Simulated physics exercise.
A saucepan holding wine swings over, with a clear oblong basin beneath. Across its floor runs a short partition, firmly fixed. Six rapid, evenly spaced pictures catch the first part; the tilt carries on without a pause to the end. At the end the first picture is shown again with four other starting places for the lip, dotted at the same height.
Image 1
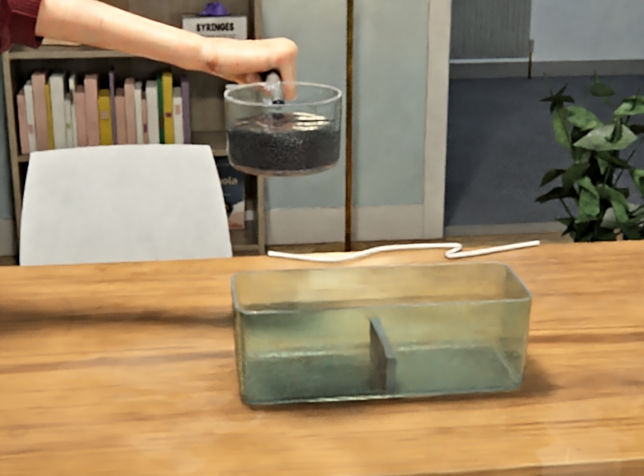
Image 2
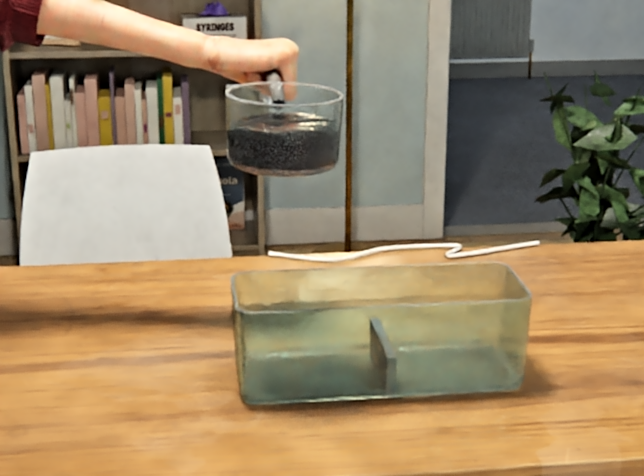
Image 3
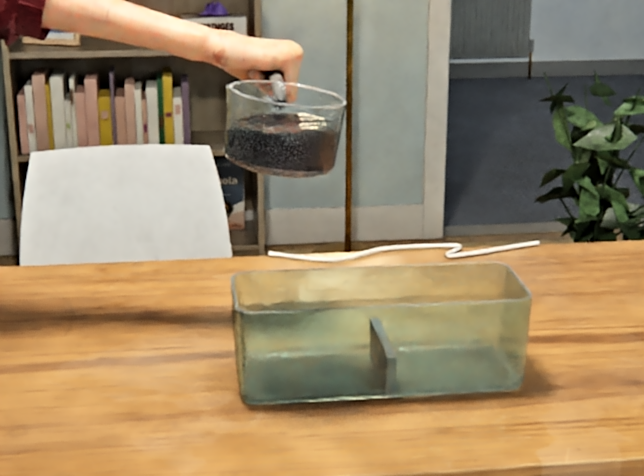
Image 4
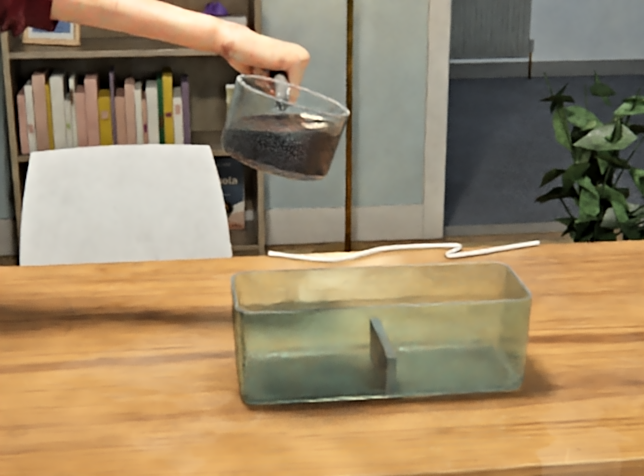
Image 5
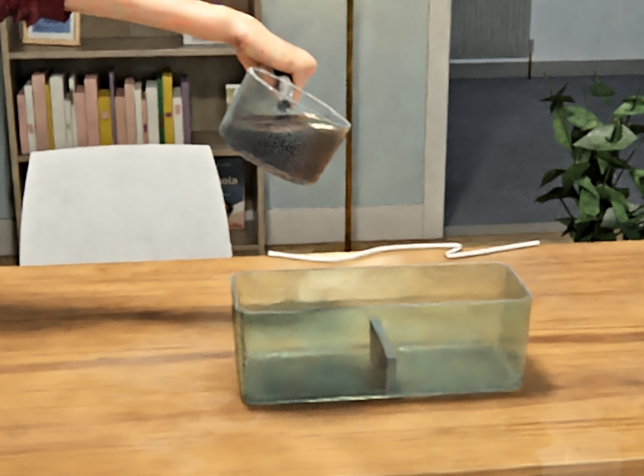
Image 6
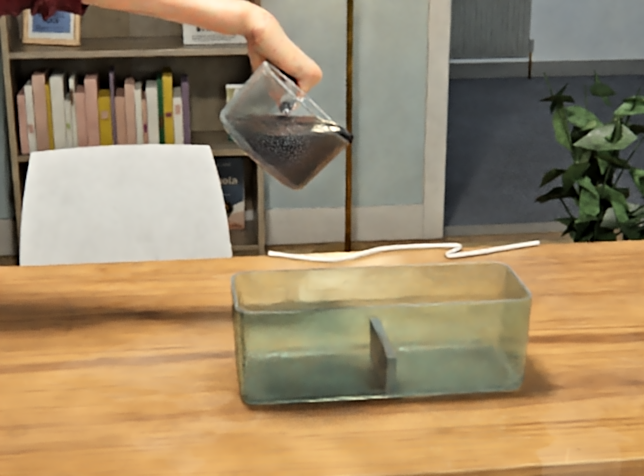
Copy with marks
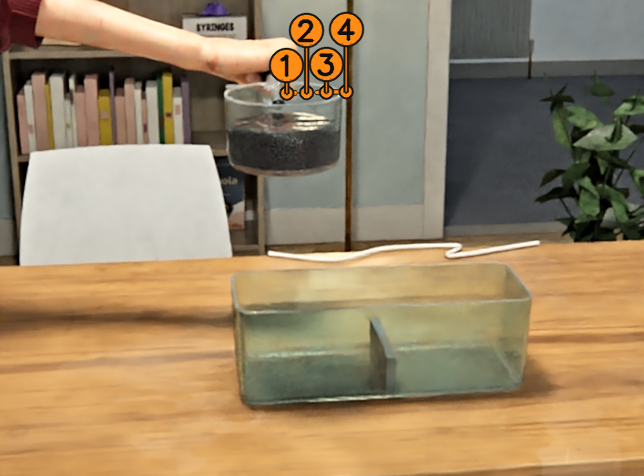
Hand tilting a clear pan of dark liquid steadily to the right above a divided glass basin, liquid just reaching over the lip.
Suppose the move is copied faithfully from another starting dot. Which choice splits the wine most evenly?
3 is best.
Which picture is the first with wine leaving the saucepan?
Picture 6.
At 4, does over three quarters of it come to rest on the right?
Yes, it does.
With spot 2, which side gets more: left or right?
The left one.
On the marked copy, 1 at (286, 93); 2 at (306, 92); 3 at (326, 92); 4 at (346, 91).
Choosing 1, about 94 % ends left of the wall and 4 % right of it.
Choosing 2, about 84 % ends left of the wall and 15 % right of it.
Choosing 3, about 46 % ends left of the wall and 52 % right of it.
Choosing 4, about 10 % ends left of the wall and 89 % right of it.
